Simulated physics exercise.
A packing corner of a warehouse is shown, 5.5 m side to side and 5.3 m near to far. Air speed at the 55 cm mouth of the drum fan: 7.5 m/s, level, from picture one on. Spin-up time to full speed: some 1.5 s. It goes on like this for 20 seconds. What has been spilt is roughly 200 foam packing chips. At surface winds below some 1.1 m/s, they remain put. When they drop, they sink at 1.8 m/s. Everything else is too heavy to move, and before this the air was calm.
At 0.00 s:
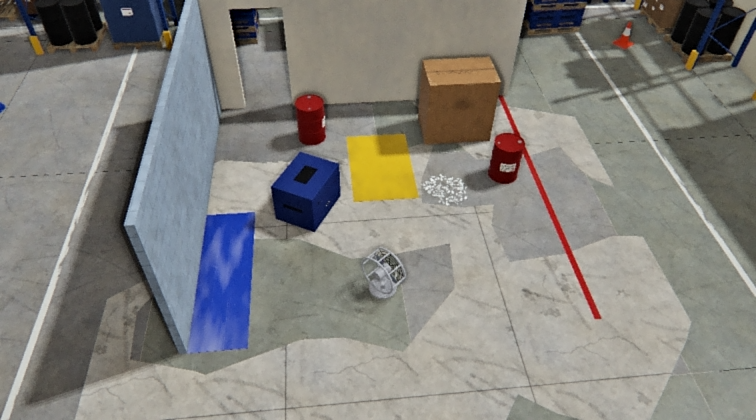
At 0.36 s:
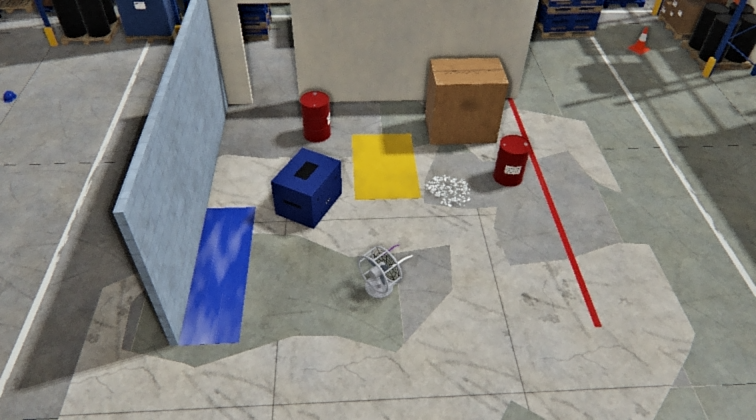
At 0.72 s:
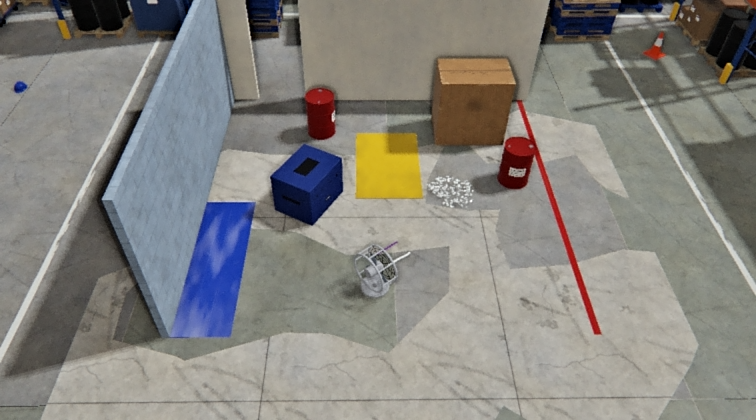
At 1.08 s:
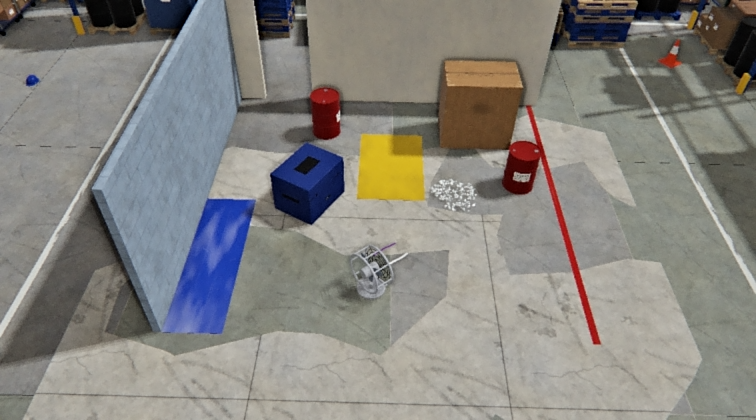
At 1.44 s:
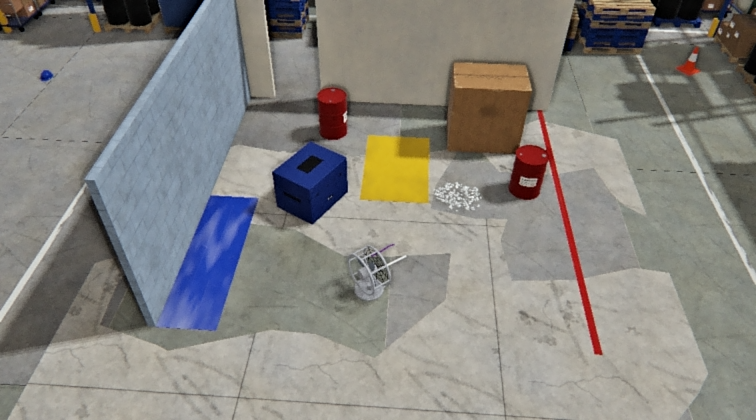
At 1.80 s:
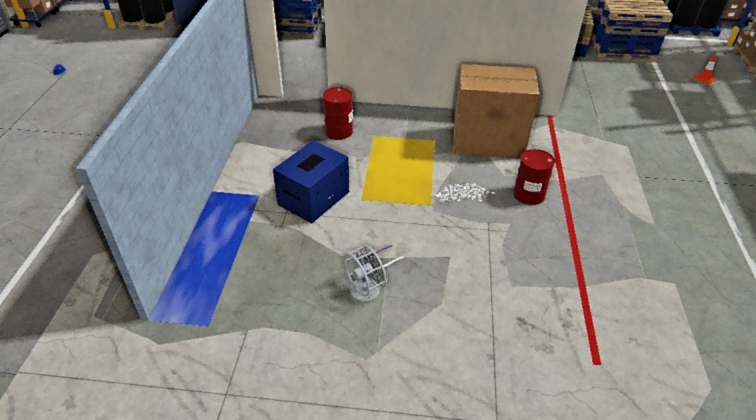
A warehouse corner with a pale stone-patterned floor is seen from high above, the view drifting slowly sideways throughout. A drum fan stands near the centre, with a blue box, yellow patch, pile of white chips, two red barrels and brown carton beyond it, a blue floor patch by the left wall and a red line at right. The chips lie still at first, then many spread rightward across the floor.
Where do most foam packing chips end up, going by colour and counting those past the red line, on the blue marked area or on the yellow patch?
Most end up at the yellow one.
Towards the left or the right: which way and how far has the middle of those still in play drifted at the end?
The middle moved leftwards, roughly 0.4 m.
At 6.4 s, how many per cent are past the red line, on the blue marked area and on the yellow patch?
I'd say around 0 per cent at red, 0 per cent at blue, 25 per cent at yellow.
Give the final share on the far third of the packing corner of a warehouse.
I'd estimate around 50 per cent.
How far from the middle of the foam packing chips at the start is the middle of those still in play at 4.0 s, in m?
Roughly 0.8 m from where they started.
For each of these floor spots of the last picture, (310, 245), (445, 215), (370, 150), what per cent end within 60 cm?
In order: About 0 %, then 20 %, then 30 %.
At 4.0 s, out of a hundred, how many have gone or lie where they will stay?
About 10 per cent.
After 4.0 s, 9 % are on the yellow patch, 0 % on the blue marked area and 0 % past the red line; the middle of those still in play is near (449, 158); 8 % have settled or left.
After 6.4 s, 24 % are on the yellow patch, 0 % on the blue marked area and 0 % past the red line; the middle of those still in play is near (447, 162); 8 % have settled or left.
After 11.0 s, 39 % are on the yellow patch, 0 % on the blue marked area and 0 % past the red line; the middle of those still in play is near (451, 164); 12 % have settled or left.
After 20.0 s, at the end, 37 % are on the yellow patch, 0 % on the blue marked area and 0 % past the red line; the middle of those still in play is near (431, 159).
